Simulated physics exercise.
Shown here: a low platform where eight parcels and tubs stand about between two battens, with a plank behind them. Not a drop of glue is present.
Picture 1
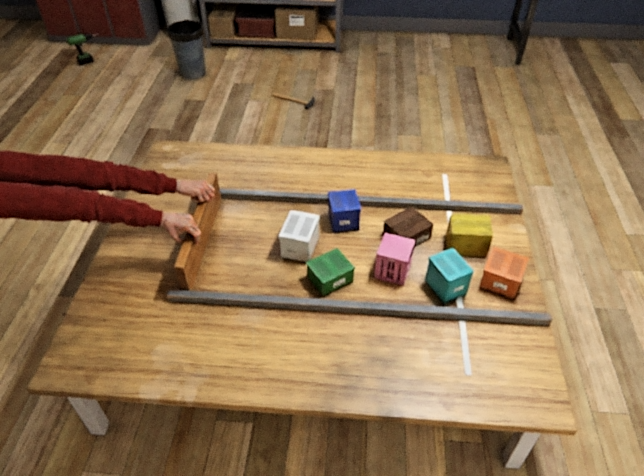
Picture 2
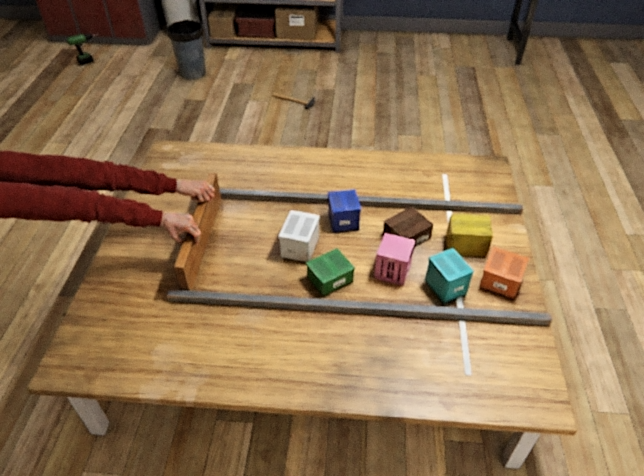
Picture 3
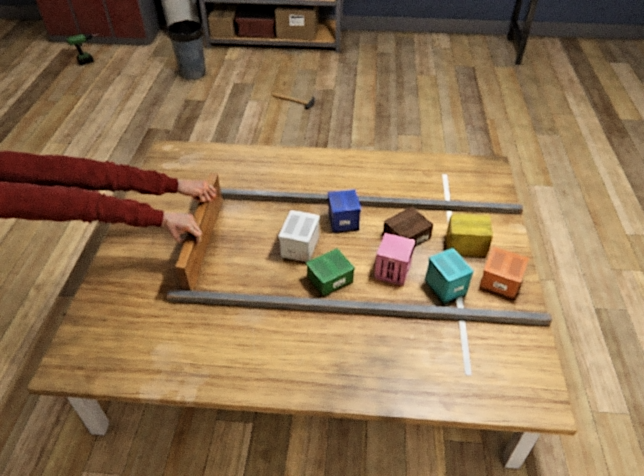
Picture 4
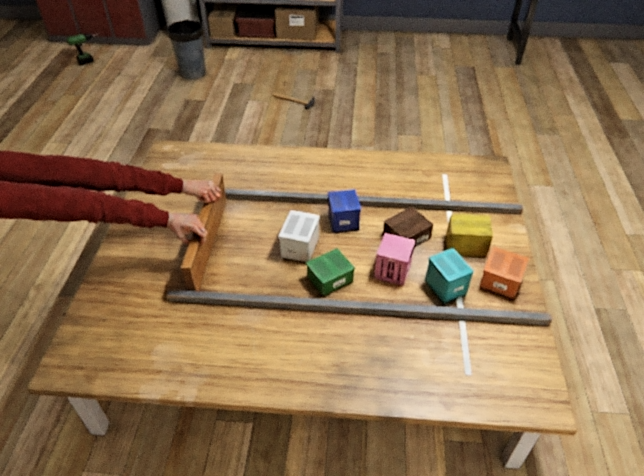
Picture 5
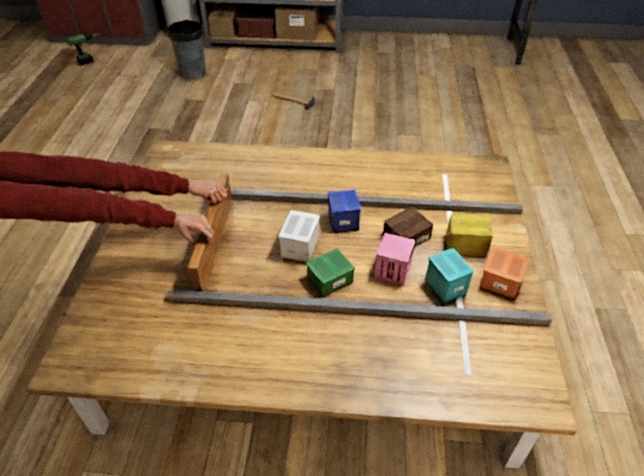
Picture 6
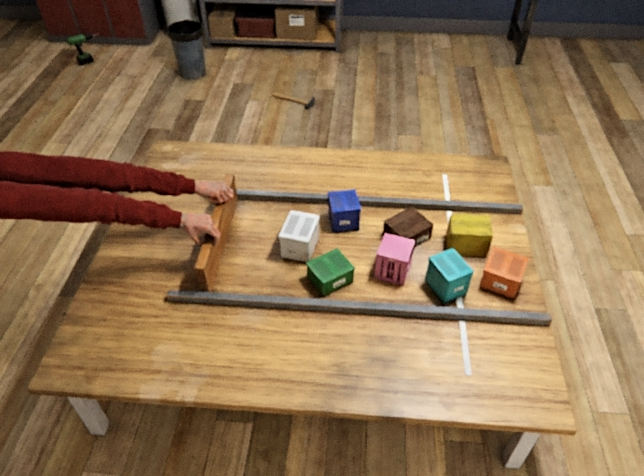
At the start, two red-sleeved hands hold a wooden plank at the left end of two gray battens on a low table, with eight colored boxes scattered between them. The hands then slide the plank a short way right, leaving a gap before the white box, while all the boxes stay still.
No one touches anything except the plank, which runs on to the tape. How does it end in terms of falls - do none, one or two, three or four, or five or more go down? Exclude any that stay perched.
In the end, one or two go down.
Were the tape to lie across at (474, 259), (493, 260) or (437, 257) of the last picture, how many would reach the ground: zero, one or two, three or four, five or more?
1 or 2; five or more; none at all.
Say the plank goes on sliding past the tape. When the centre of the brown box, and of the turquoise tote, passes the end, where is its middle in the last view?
Roughly (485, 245); roughly (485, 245).
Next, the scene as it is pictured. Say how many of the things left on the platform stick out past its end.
The overhang total is 0.
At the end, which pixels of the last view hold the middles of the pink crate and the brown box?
Pink crate: About (508, 259); brown box: About (501, 224).
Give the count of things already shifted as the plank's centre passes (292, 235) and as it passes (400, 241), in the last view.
First 1 and then 7.
Soon after, none off yet; orange tote at rest near (504, 273); yellow box at rest near (469, 235); turquoise tote at rest near (448, 276).
By the end, the number that fall off is one or two; fallen, yellow box and orange tote.
